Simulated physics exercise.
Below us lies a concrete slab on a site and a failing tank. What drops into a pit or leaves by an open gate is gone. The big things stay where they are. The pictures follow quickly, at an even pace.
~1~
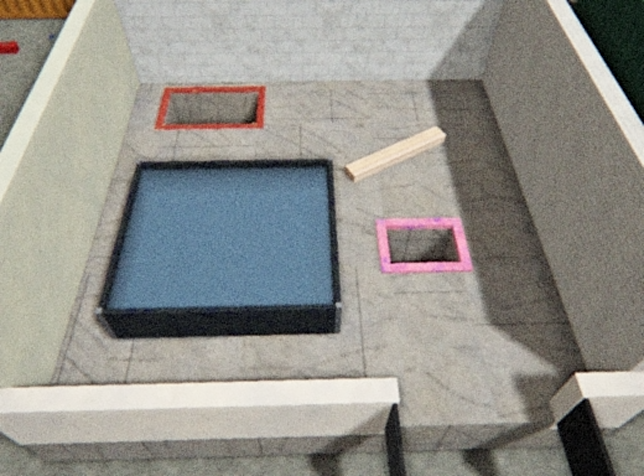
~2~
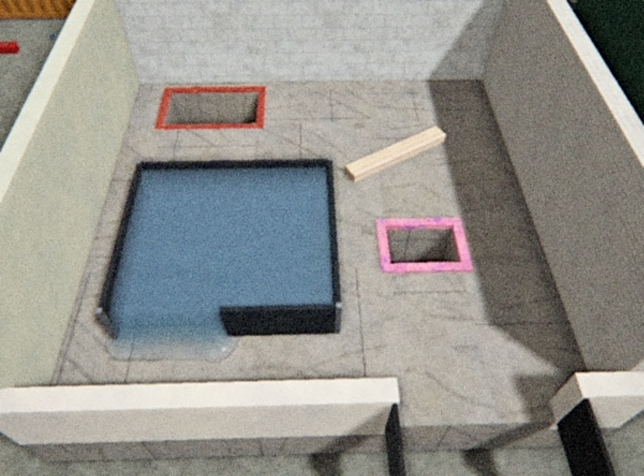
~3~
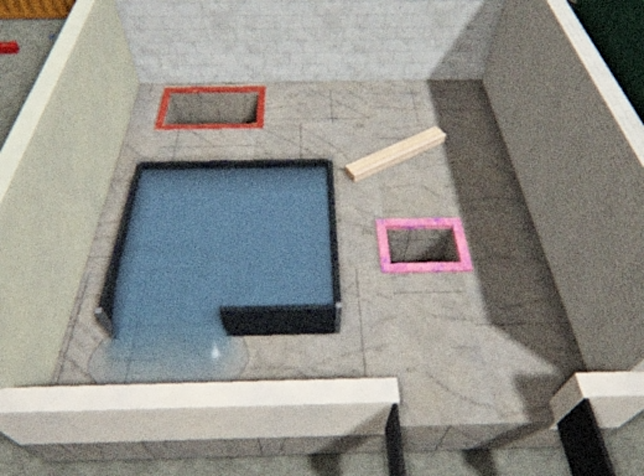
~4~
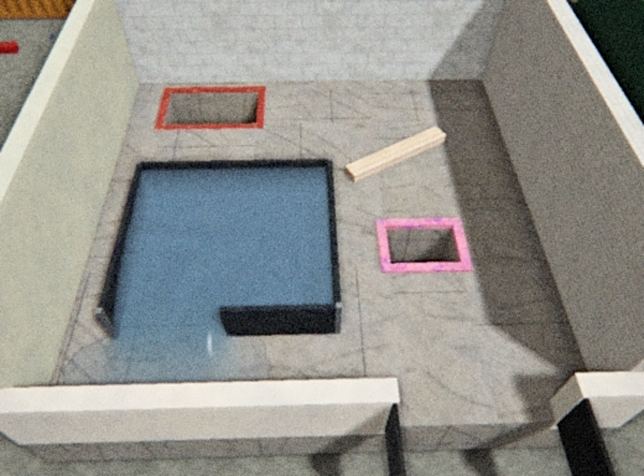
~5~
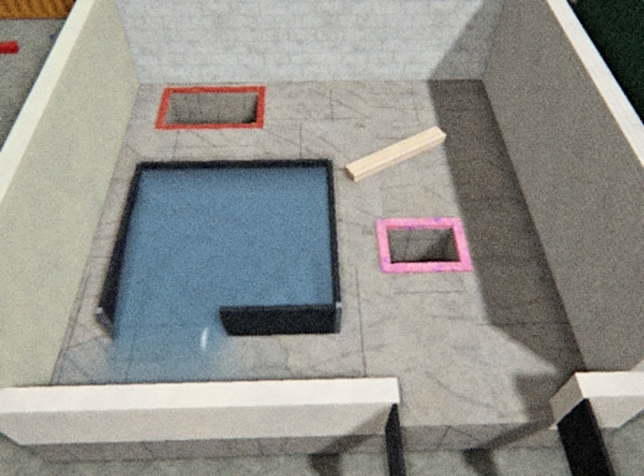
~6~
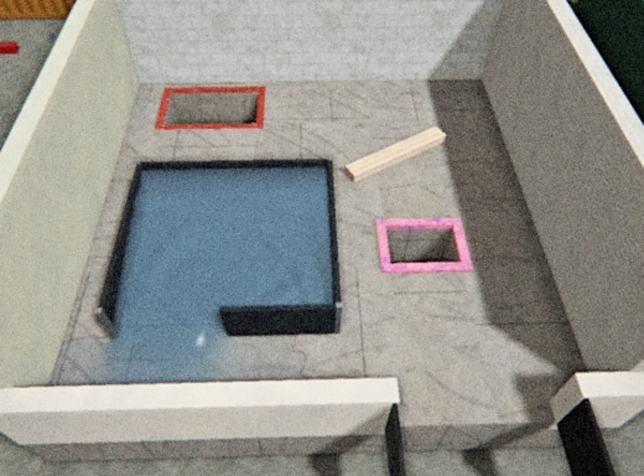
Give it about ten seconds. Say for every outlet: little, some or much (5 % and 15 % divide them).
In the end: The gate takes from 5 to 15 %; the pink pit takes under 5 %; the red pit takes over 15 %.
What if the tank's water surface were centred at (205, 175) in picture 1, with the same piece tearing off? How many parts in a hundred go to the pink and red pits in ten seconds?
Parts in a hundred: Pink 8, red 4.
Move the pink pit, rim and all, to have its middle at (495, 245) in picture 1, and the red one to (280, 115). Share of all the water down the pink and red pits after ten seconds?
Roughly, in per cent: Pink 10, red 12.
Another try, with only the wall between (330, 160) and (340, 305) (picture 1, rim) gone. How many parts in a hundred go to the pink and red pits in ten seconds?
Per cent: Pink 30, red 6.
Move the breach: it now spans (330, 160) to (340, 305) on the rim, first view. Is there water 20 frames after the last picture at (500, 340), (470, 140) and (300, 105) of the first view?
In turn: Flooded, awash, not flooded.
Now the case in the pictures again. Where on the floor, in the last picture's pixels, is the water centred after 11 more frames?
Roughly at (209, 293).
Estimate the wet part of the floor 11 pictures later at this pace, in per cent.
Roughly 30 per cent.
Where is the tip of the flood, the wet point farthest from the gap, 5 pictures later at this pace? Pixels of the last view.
Around (420, 403).
A moment on, water covers 15 % of the floor; the gate 0 %, the pink pit 0 %, the red pit 0 %.
Next, water covers 30 % of the floor; the gate 0 %, the pink pit 0 %, the red pit 0 %.
Then, water covers 45 % of the floor; the gate 1 %, the pink pit 0 %, the red pit 1 %.
Later, water covers 65 % of the floor; the gate 3 %, the pink pit 0 %, the red pit 11 %.
In the end, water covers 90 % of the floor; the gate 8 %, the pink pit 1 %, the red pit 19 %.
